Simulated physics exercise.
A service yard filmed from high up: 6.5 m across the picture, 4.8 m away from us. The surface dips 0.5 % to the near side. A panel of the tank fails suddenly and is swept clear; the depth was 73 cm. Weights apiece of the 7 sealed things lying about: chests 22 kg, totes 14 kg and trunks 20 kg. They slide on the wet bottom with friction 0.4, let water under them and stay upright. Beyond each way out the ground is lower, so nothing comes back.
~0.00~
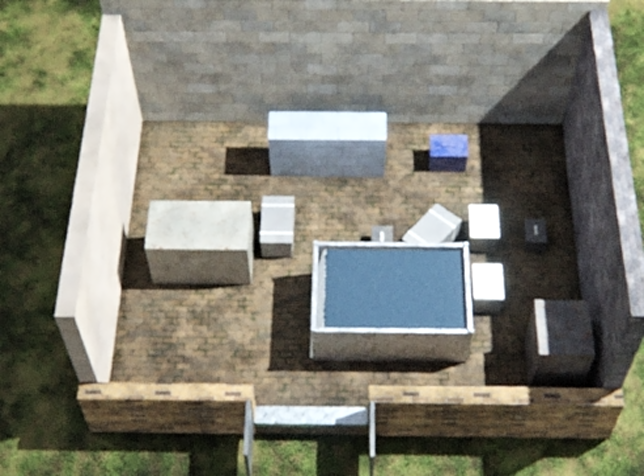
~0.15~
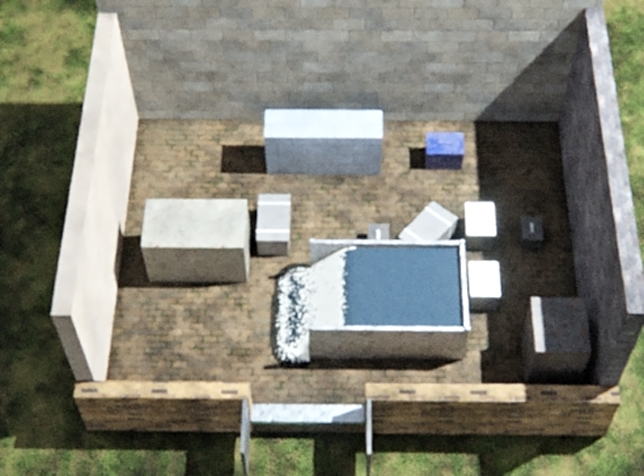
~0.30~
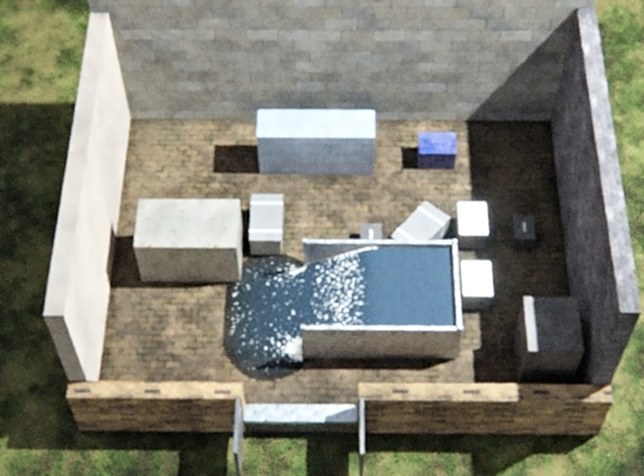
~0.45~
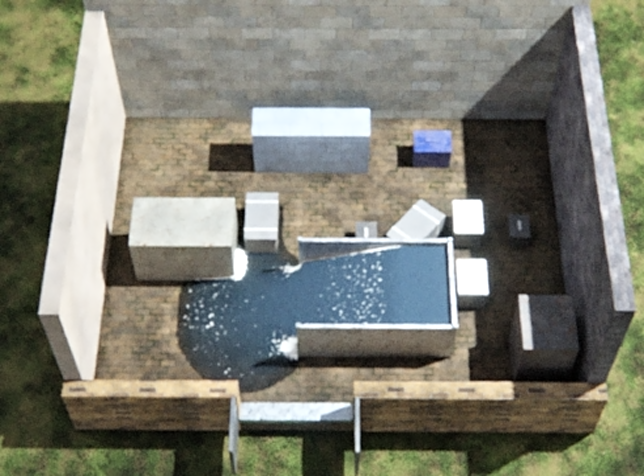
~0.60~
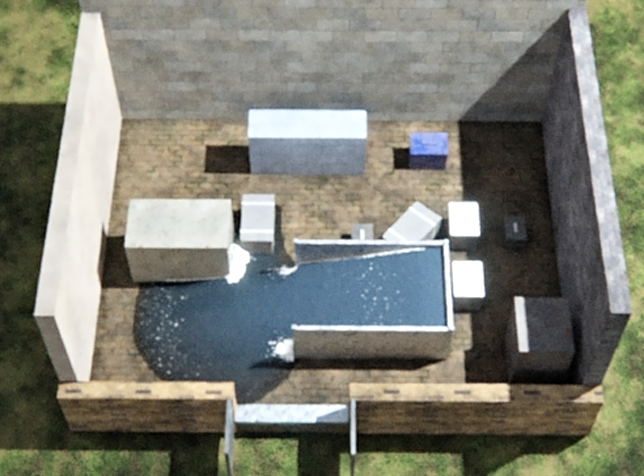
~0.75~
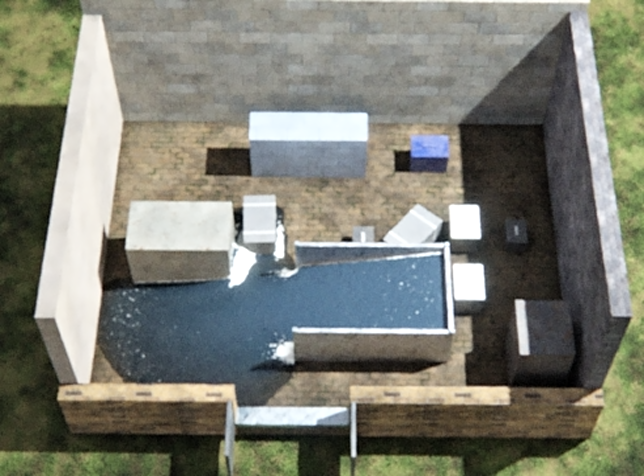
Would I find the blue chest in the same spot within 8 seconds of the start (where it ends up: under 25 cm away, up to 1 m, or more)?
Blue chest barely shifts.
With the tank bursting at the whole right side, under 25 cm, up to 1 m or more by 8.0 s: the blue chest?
In that case the blue chest gets carried off.
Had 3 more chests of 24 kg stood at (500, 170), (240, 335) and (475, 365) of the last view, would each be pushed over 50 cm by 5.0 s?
In turn: Less, more, less.
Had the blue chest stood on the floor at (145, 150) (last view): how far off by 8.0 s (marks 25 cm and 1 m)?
It gets carried off.
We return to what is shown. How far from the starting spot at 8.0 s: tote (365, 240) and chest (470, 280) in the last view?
In that order: 0 cm, 0 cm.
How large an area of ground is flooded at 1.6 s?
About 12.0 m2.
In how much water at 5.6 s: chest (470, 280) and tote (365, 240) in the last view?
Roughly 0 and 5 cm.
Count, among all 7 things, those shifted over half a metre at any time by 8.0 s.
1 of them.
After 1.6 s the blue chest is near (430, 146), 0.0 m from its start, aground; 0 of 7 are out; 0 afloat.
After 3.6 s the blue chest is near (430, 146), 0.0 m from its start, aground; 0 of 7 are out; 0 afloat.
After 5.6 s the blue chest is near (430, 146), 0.0 m from its start, aground; 0 of 7 are out; 0 afloat.
After 8.0 s the blue chest is near (430, 146), 0.0 m from its start, aground; 0 of 7 are out; 0 afloat.
